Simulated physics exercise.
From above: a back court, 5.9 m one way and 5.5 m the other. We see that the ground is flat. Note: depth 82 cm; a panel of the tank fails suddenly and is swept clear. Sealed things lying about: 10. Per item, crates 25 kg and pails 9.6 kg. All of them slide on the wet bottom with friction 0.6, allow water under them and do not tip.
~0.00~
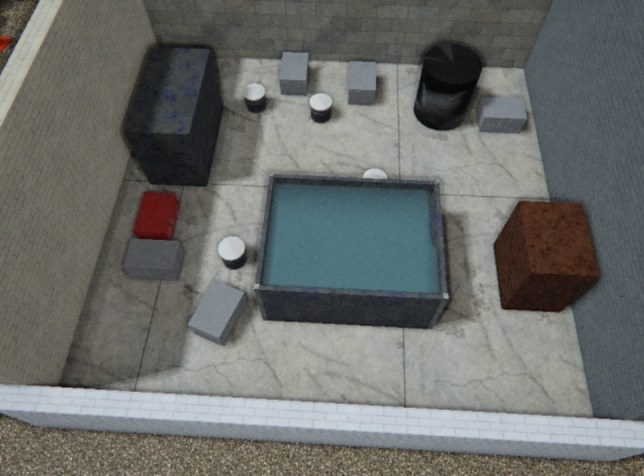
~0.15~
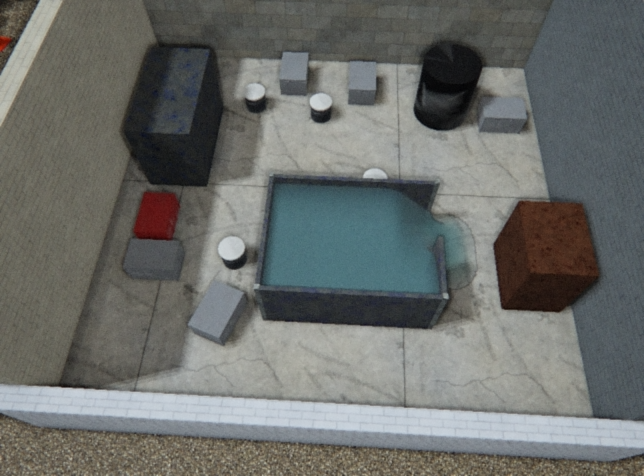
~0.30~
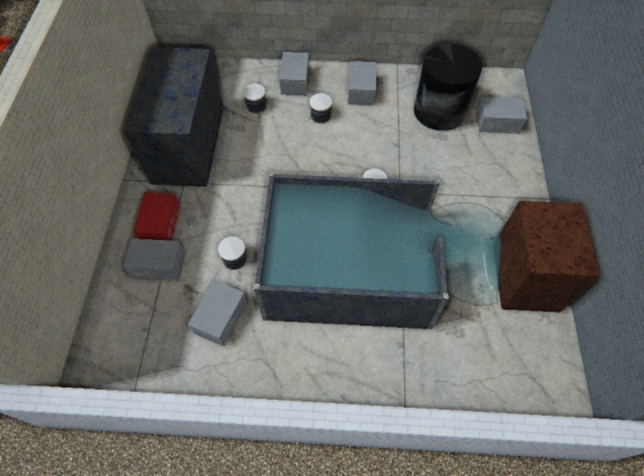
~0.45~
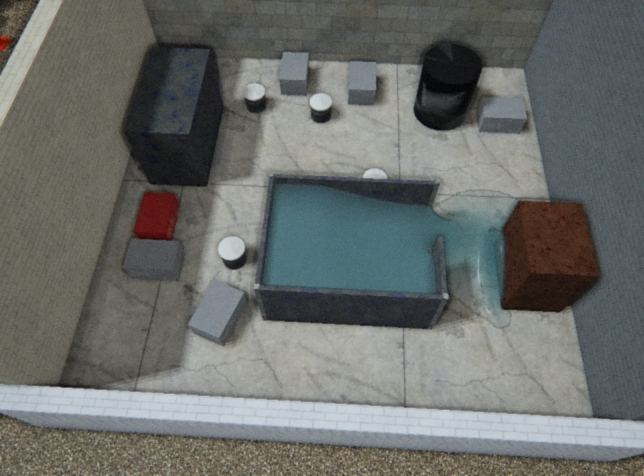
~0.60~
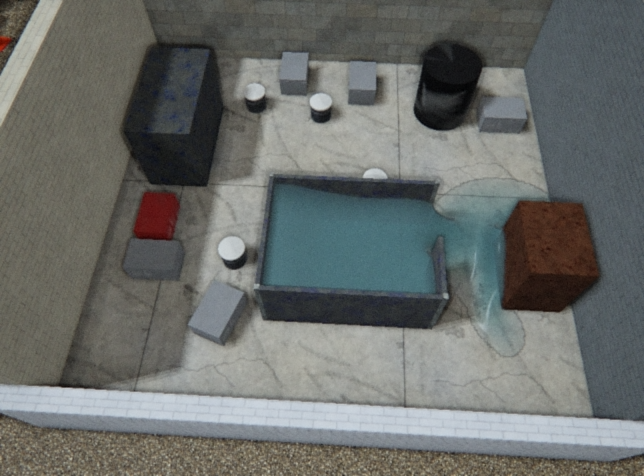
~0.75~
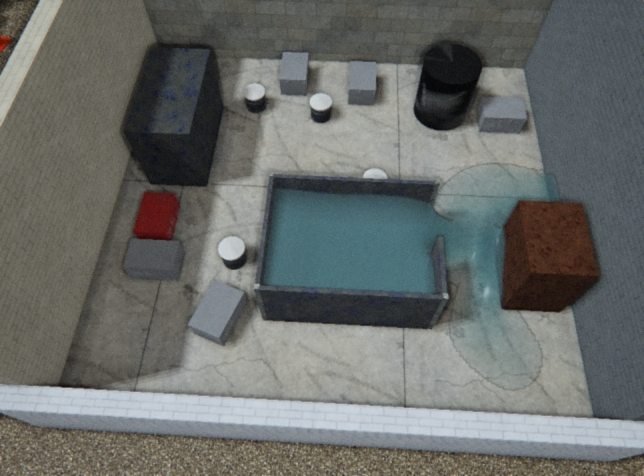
In a walled courtyard seen from above, water pours through a gap in the right side of a rectangular tank, reaches a rusty brown block and spreads around it across the pale floor, while the surrounding objects stay in place.
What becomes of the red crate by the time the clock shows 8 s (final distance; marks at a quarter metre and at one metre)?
By then the red crate is close to its start.
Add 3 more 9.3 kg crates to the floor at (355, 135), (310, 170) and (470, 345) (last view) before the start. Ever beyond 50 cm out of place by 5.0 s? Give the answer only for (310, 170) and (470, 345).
So that's behind the line and then across the line.
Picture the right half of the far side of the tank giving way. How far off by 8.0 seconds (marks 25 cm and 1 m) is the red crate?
My answer is that the red crate remains put.
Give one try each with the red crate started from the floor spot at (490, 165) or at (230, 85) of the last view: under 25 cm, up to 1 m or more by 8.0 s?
In that order: It goes a long way; it goes a modest distance.
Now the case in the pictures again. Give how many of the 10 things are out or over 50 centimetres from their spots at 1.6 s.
At that time I count 0.
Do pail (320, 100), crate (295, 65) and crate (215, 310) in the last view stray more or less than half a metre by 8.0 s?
Item by item, they came out above the mark, above the mark and below the mark.
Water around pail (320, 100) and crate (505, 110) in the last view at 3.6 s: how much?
About 3 and 10 cm.
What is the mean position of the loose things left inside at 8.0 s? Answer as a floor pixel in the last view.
Roughly at (254, 178).
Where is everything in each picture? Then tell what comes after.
The first frame shows the red crate at (154, 212) rests on the ground; water covers 2.7 m2; 0 of 10 have shifted.
The second frame shows the red crate at (154, 212) rests on the ground; 3.2 m2 under water; 0 of 10 have shifted.
The third frame shows the red crate at (154, 212) rests on the ground; water covers 3.8 m2; 0 of 10 have shifted.
The fourth frame shows the red crate at (154, 212), on the bottom; water covers 4.4 m2; 0 of 10 have shifted.
The fifth frame shows the red crate at (154, 212) rests on the ground; water covers 5.0 m2; 0 of 10 have shifted.
The sixth frame shows the red crate at (154, 212), on the bottom; 5.9 m2 under water; 0 of 10 have shifted.
After 1.6 s the red crate is near (154, 212), 0.0 m from its start, aground; 0 afloat.
After 3.6 s the red crate is near (154, 212), 0.0 m from its start, aground; 0 afloat.
After 5.6 s the red crate is near (154, 212), 0.0 m from its start, aground; 0 afloat.
After 8.0 s the red crate is near (158, 213), 0.0 m from its start, aground; 0 afloat.
